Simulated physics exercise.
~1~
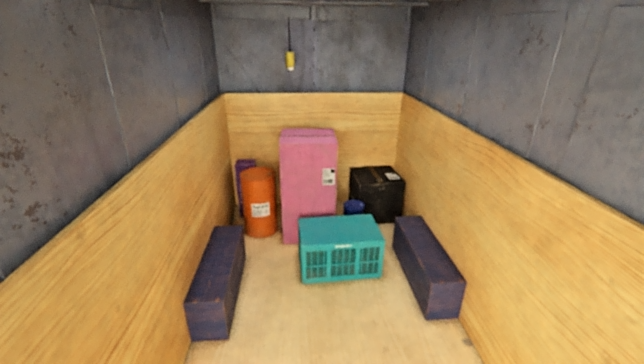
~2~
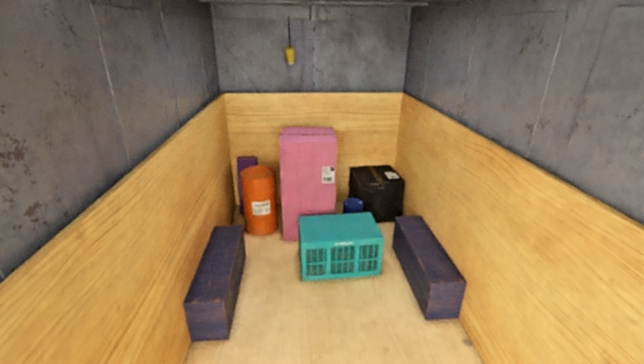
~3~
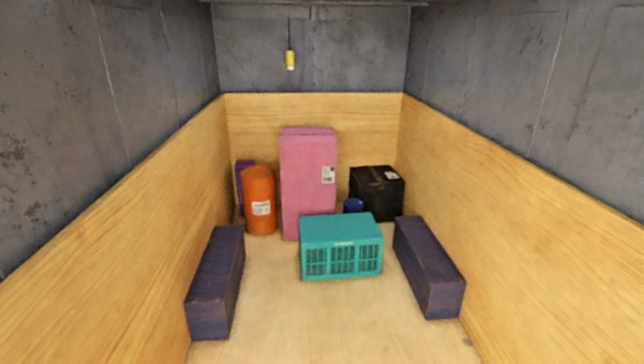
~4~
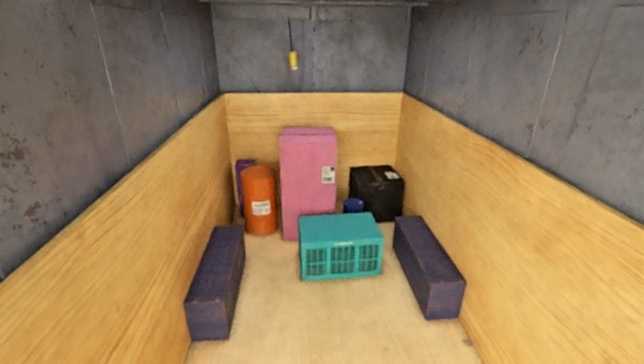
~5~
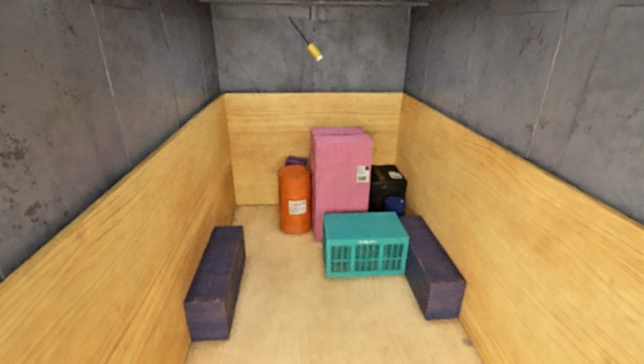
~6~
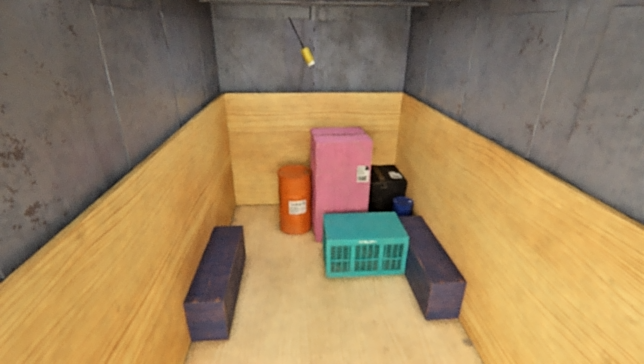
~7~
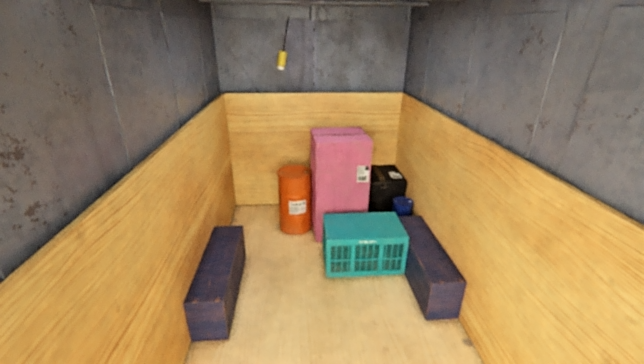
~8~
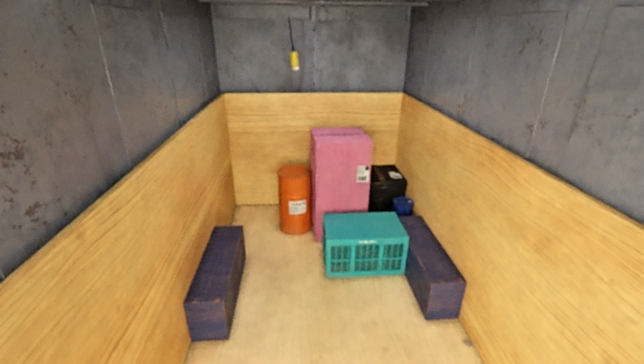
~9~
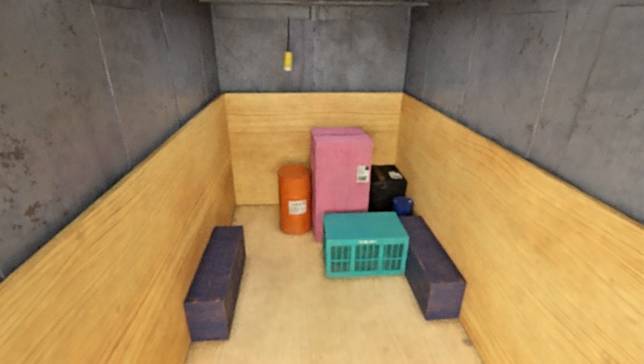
A tall pink box, an orange drum, a turquoise chest and a small blue canister slid right together in a van's load bay as a hanging yellow lamp swung, and the purple box behind the drum dropped out of sight.
